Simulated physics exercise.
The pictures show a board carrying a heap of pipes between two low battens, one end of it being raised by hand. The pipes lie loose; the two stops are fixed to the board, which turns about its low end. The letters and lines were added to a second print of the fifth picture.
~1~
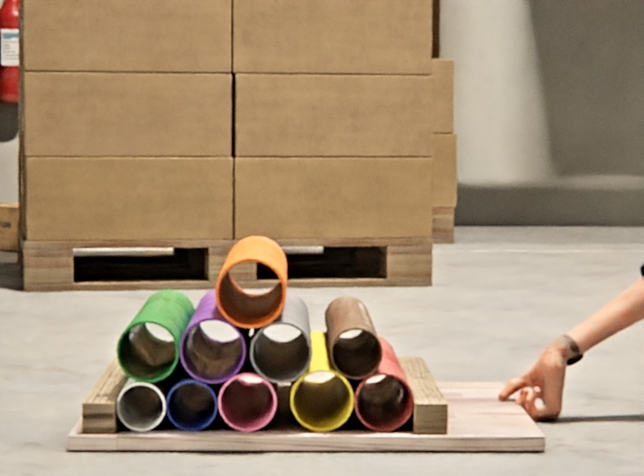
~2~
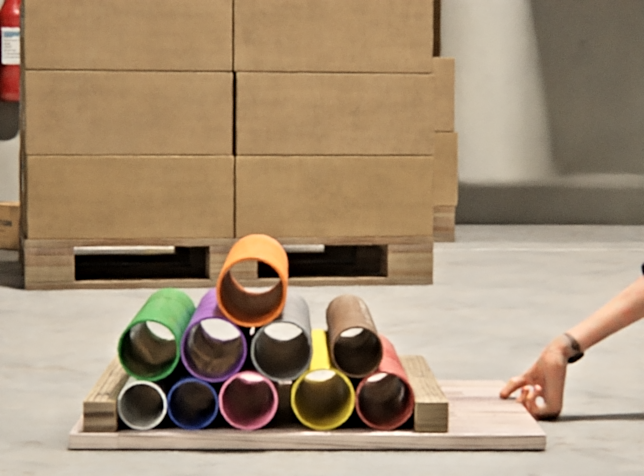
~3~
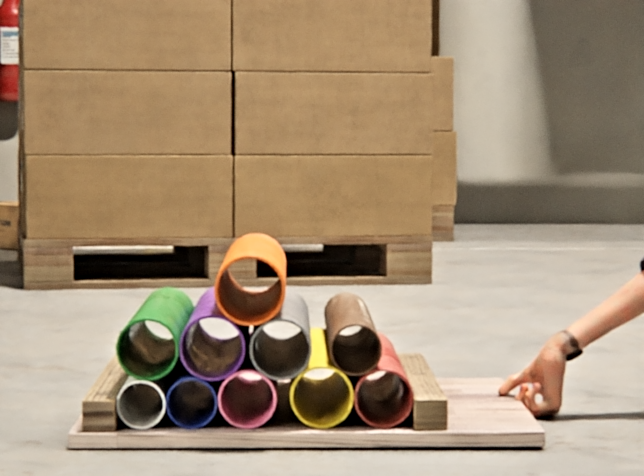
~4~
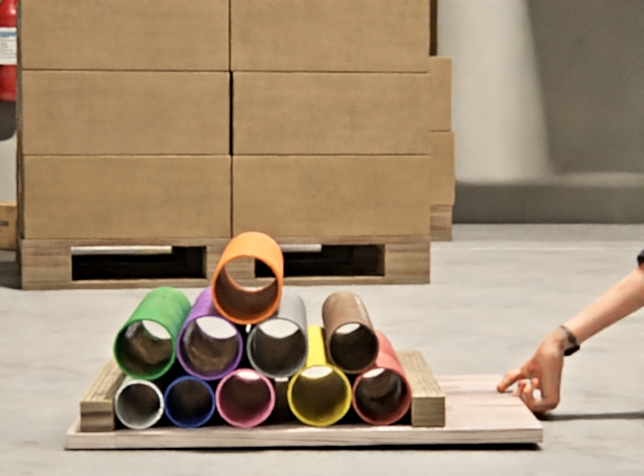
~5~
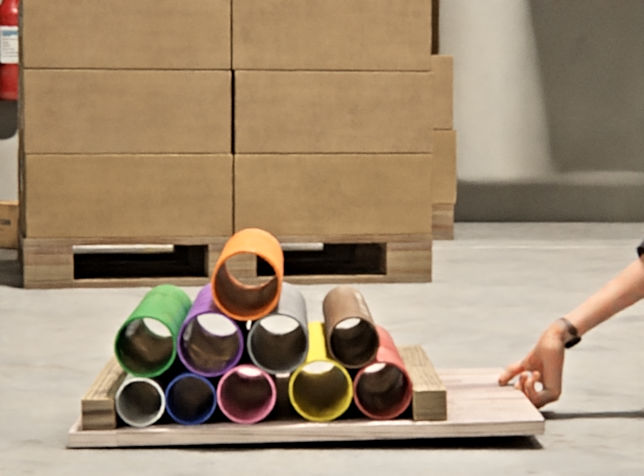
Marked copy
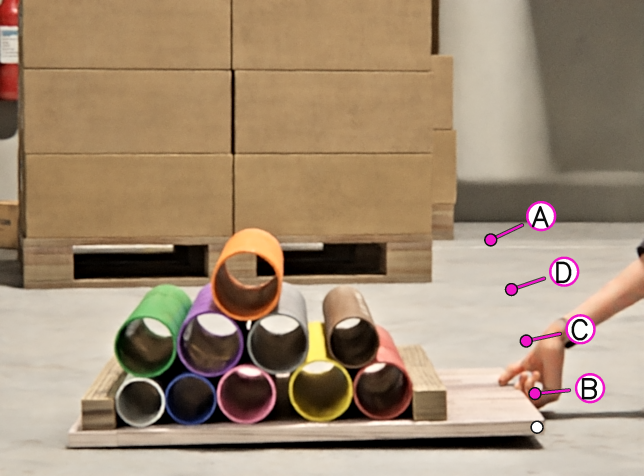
A hand at the right gripped the end of a wooden board and slowly raised it a little, while the stack of colourful pipes between two wooden strips stayed in place on top.
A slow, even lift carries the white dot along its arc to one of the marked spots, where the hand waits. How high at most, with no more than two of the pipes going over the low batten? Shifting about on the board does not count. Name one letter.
The answer is mark C.
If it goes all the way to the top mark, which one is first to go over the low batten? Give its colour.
It is the green one.
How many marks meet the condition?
Two of them.
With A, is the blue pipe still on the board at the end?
The blue pipe: Yes.
On the marked copy, A at (490, 240); B at (535, 393); C at (526, 341); D at (511, 290); the white dot at (537, 427).
With C. Early on, board at 11°.
Further on, board at 12°.
At the end, board at 12°, one over the low batten (green).
As for the rest, A four over the low batten (purple, green, grey, orange); B none over the low batten; D three over the low batten (purple, green, orange).
